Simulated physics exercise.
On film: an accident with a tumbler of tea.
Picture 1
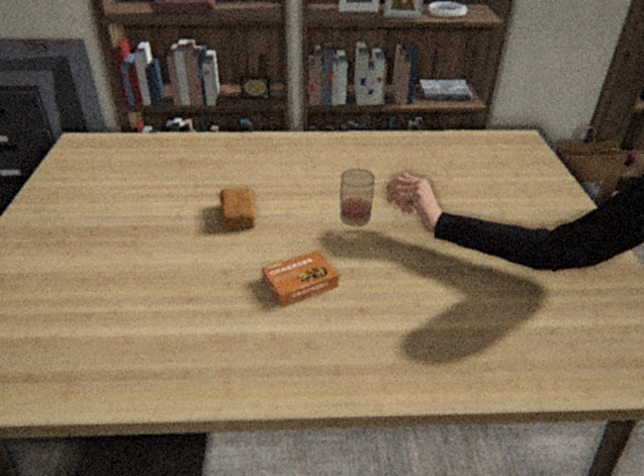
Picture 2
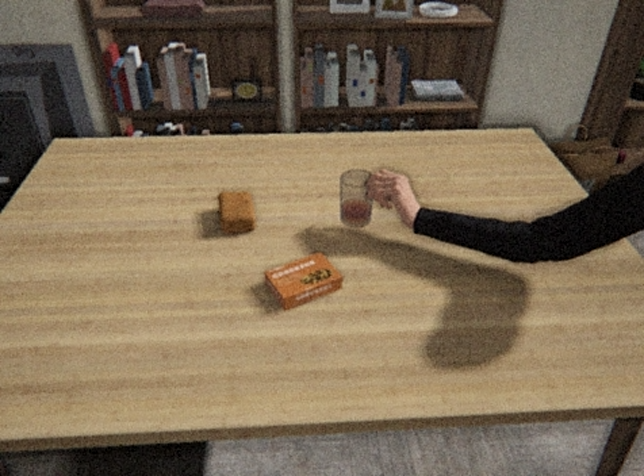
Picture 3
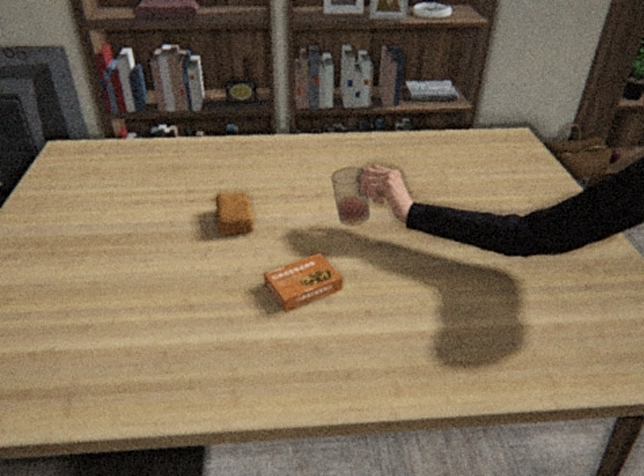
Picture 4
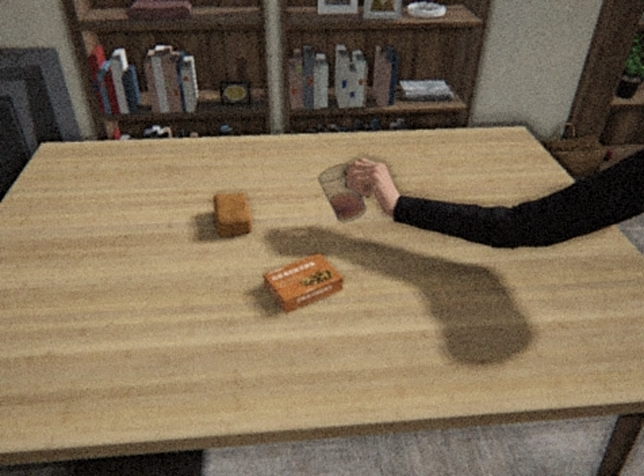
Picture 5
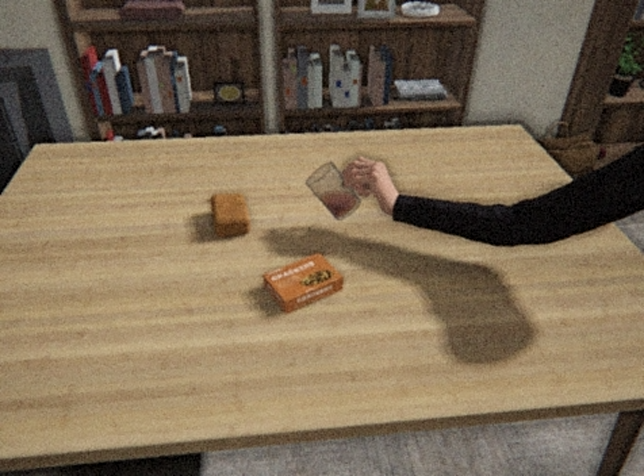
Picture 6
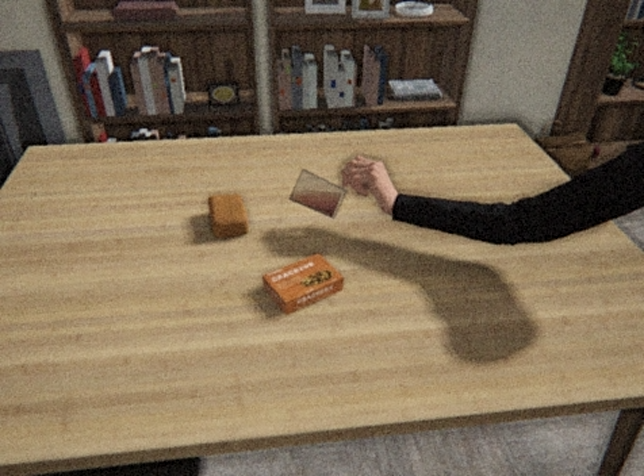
A hand in a black sleeve reaching left across a wooden table and nudging a glass tumbler, which tilts steeply leftward.
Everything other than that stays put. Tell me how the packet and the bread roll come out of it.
The spill leaves the packet dry and the bread roll wet.
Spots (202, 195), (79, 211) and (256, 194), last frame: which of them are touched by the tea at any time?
Starting from the first: Caught by it, then never touched, finally caught by it.
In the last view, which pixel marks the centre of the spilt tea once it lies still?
Centre at roughly (206, 194).
Next, the puddle covers about as much as a plate; the packet is clear of it; the bread roll is in it.
Finally, the puddle covers about as much as a plate; the packet is clear of it; the bread roll is in it.
